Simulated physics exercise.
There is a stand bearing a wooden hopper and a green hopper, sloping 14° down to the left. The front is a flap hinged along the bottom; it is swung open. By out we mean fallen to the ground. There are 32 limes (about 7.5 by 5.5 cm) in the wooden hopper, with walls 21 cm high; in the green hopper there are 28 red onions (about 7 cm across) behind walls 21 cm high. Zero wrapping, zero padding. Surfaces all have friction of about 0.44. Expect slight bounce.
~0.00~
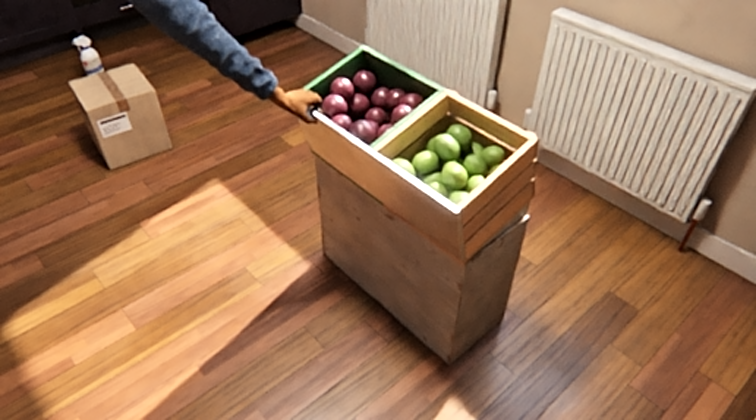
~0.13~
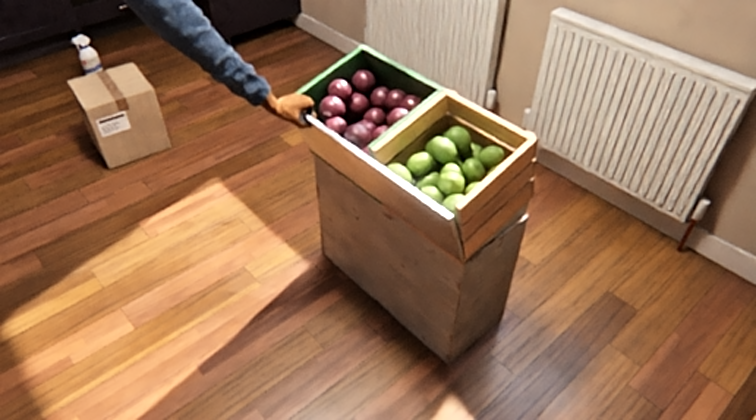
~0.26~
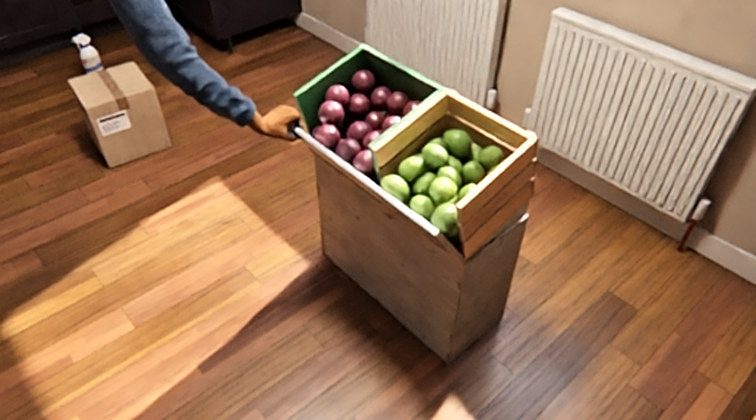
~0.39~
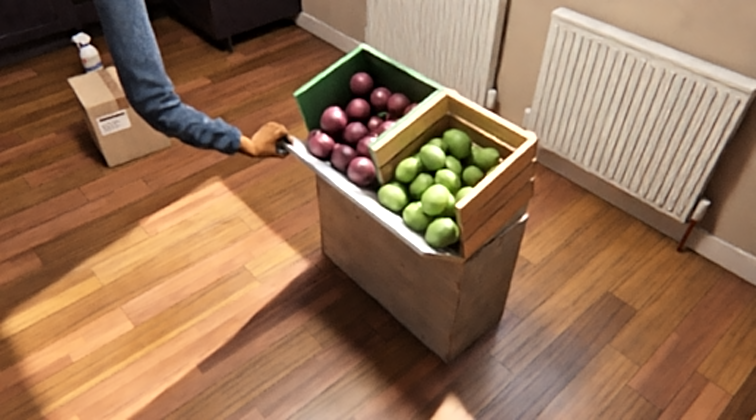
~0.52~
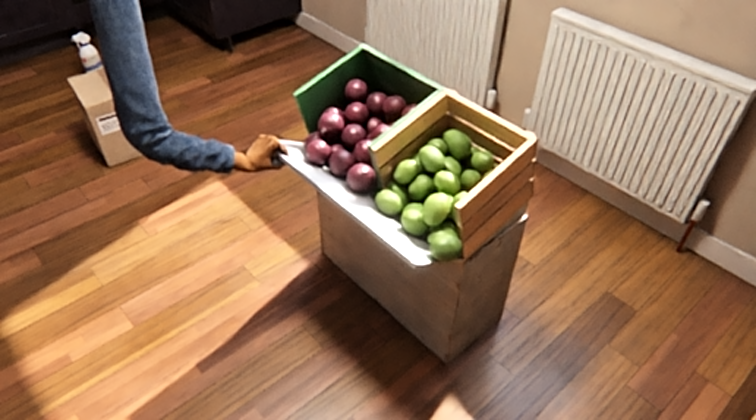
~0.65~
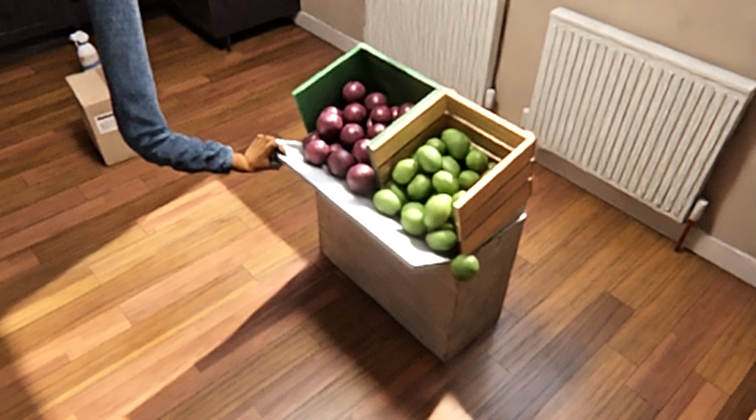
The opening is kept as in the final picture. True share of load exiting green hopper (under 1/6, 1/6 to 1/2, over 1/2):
Under 1/6.
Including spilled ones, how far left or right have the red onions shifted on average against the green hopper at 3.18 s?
Mean shift: Around 4 cm, leftward.
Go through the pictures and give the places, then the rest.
In the first picture (places track the rim corner closest to us here), green hopper (370, 148); wooden hopper (459, 208); flap down by 0°; none in free fall.
The second picture shows green hopper (370, 147); flap down by 6°.
The third picture shows green hopper (370, 147); flap down by 20°.
The fourth picture shows green hopper (370, 147); flap down by 34°.
The fifth picture shows green hopper (369, 147); flap down by 44°.
The sixth picture shows green hopper (368, 146); wooden hopper (456, 207); flap down by 45°; none in free fall.
After 1.05 s, the wooden hopper is down by 1 of 32 and the green hopper has all 28.
After 1.56 s, the wooden hopper is down by 1 of 32 and the green hopper has all 28.
After 2.27 s, the wooden hopper is down by 1 of 32 and the green hopper has all 28.
When it is over (at 3.18 s), the wooden hopper is down by 1 of 32 and the green hopper has all 28. Asked share, 0 of 28, 0 per cent.
